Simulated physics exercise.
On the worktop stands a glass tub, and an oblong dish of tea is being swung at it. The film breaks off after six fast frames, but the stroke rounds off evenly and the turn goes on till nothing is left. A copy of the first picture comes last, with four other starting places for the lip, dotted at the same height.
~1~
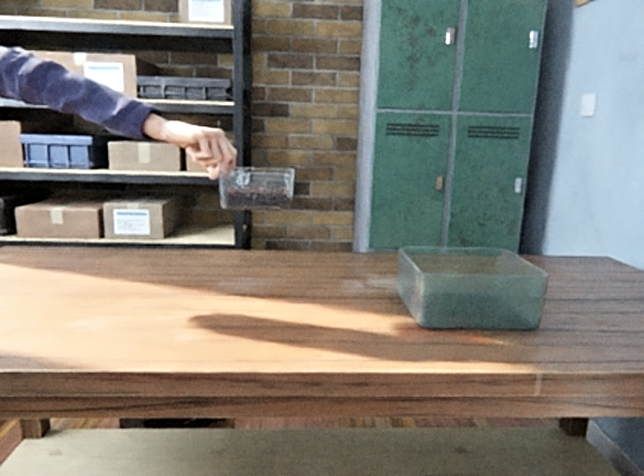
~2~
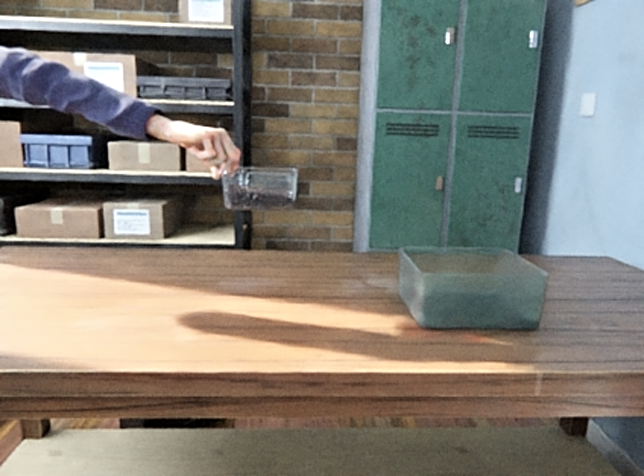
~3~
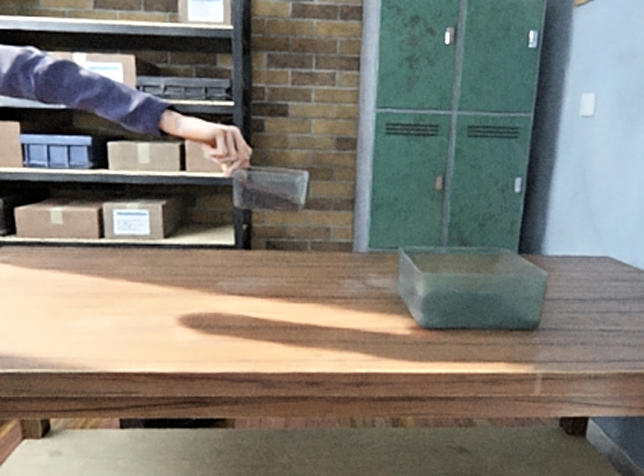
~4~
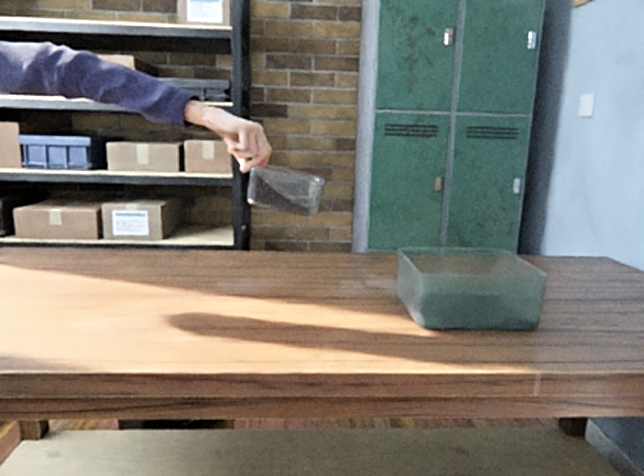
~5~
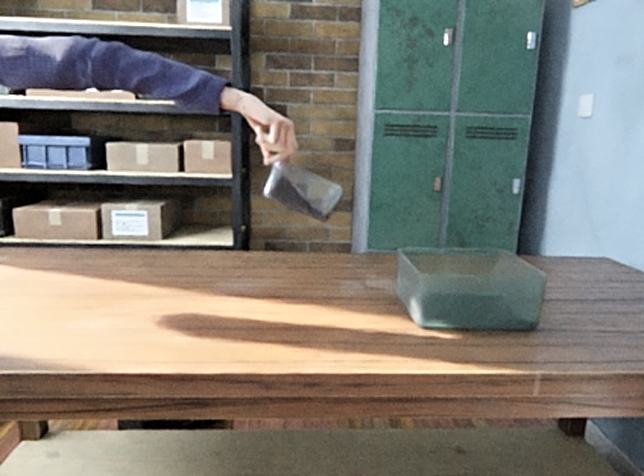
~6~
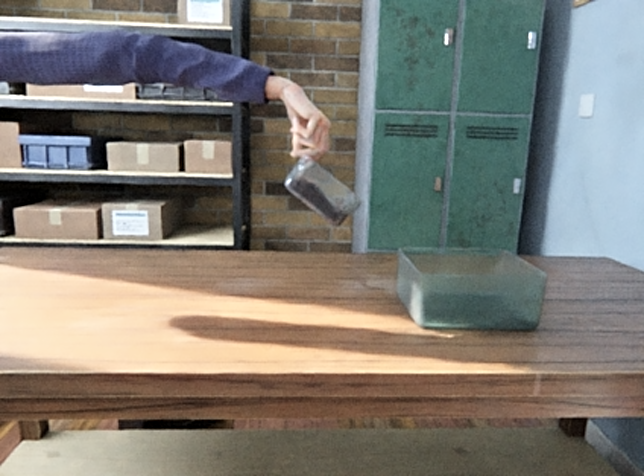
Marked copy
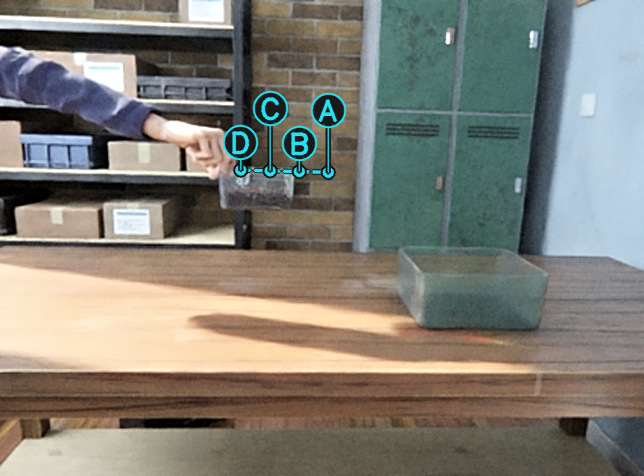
In a storage room with a brick wall, loaded shelves and green lockers, a still camera looks straight across a wooden worktop. A clear glass tub stands toward the right of the worktop, while at left an arm in a purple-blue sleeve holds a small, see-through oblong dish above it. The hand carries the dish rightward and slightly down, level at first, then tilting its right end increasingly downward.
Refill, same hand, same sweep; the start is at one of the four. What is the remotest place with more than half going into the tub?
C will do.
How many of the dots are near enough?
Three of the four.
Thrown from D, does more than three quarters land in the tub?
No.
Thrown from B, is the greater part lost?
No, that is safe.
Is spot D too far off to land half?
Yes, it does.
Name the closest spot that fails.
That is spot D.
In cyan, A at (328, 172); B at (299, 171); C at (270, 170); D at (240, 170).
For spot A, about 96 % lands in the tub, 1 % falls short.
For spot B, about 83 % lands in the tub, 13 % falls short and 5 % goes beside or beyond.
For spot C, about 68 % lands in the tub, 23 % falls short and 9 % goes beside or beyond.
For spot D, about 32 % lands in the tub, 59 % falls short and 9 % goes beside or beyond.
